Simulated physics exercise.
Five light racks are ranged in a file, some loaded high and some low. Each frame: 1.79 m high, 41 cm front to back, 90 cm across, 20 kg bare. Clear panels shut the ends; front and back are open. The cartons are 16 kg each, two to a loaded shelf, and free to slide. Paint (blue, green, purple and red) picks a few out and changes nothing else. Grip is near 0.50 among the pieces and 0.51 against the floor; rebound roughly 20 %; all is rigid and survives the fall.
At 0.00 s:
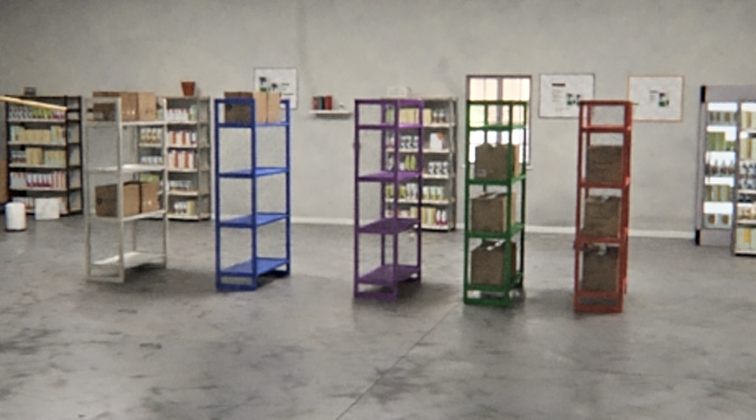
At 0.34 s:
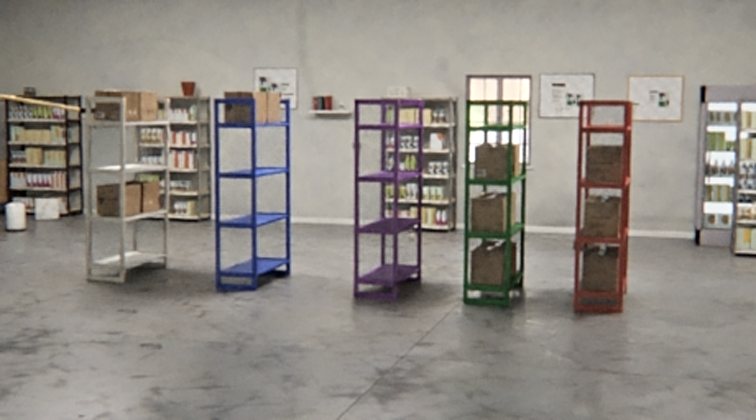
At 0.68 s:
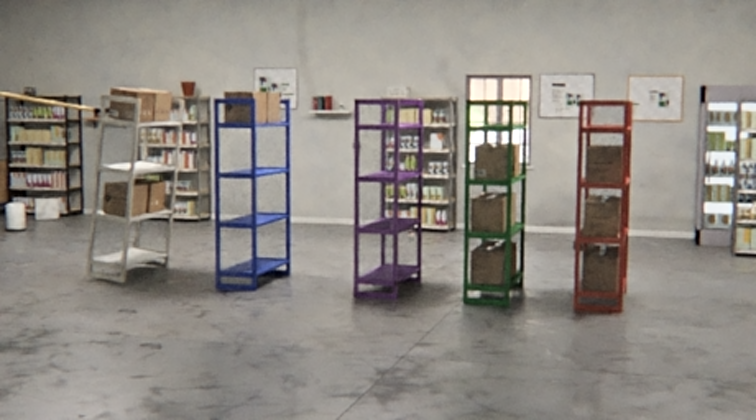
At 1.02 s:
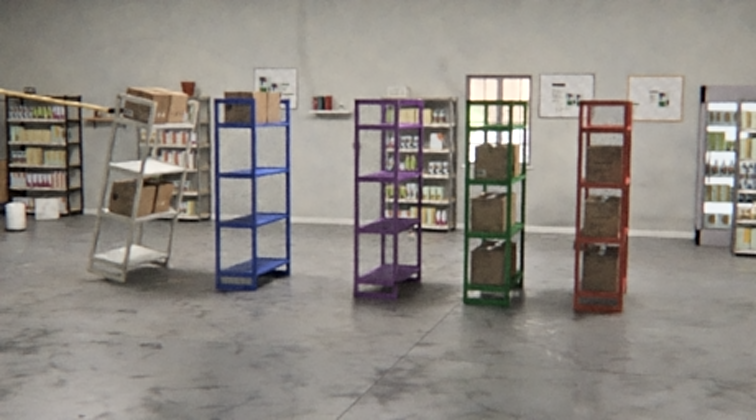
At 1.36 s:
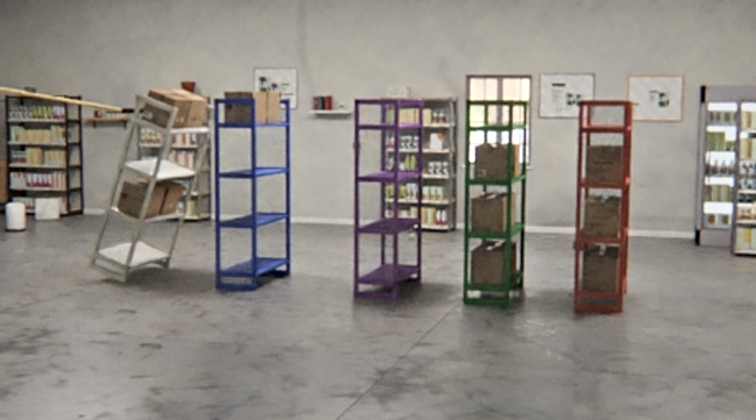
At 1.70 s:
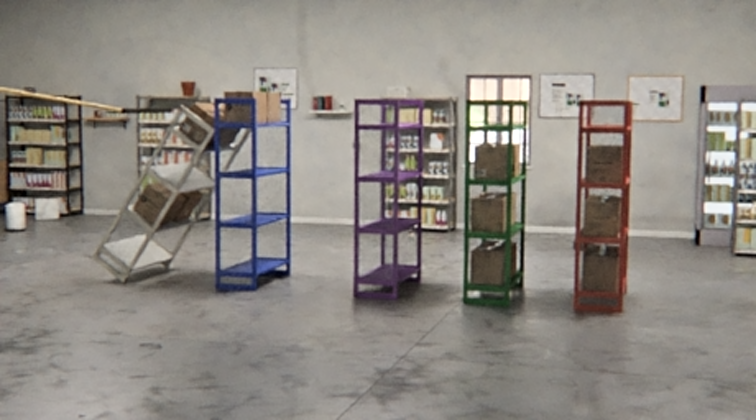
The clip opens on five racks, white, blue, purple, green and red, standing in a row on a grey floor, some holding cartons. A pole at the left moves rightward, and the white rack tilts right, leaning further until its top is against the blue rack, while the other racks stay still.
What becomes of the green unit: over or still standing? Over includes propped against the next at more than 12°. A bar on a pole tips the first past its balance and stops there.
That unit falls.
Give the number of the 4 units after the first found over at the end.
4 of them.
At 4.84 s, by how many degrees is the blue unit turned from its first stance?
Some 70°.
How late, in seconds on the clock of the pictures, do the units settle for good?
Near 5.5 s.
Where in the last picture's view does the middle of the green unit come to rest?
At about (581, 230).
After 2.28 s, 4 cartons spilt or dropped; 1 of the 4 other units over; green unit unmoved; blue unit 24° from how it stood.
After 3.38 s, 6 cartons spilt or dropped; 3 of the 4 other units over; green unit 21° from how it stood; blue unit 61° from how it stood.
After 4.84 s, 16 cartons spilt or dropped; 4 of the 4 other units over; green unit 62° from how it stood; blue unit 69° from how it stood.
In the end (5.9 s), 18 cartons spilt or dropped; 4 of the 4 other units over; green unit 59° from how it stood; red unit lying flat; blue unit 70° from how it stood. Not one is left standing. From the last view, middles, green unit near (581, 230), red unit near (748, 287).
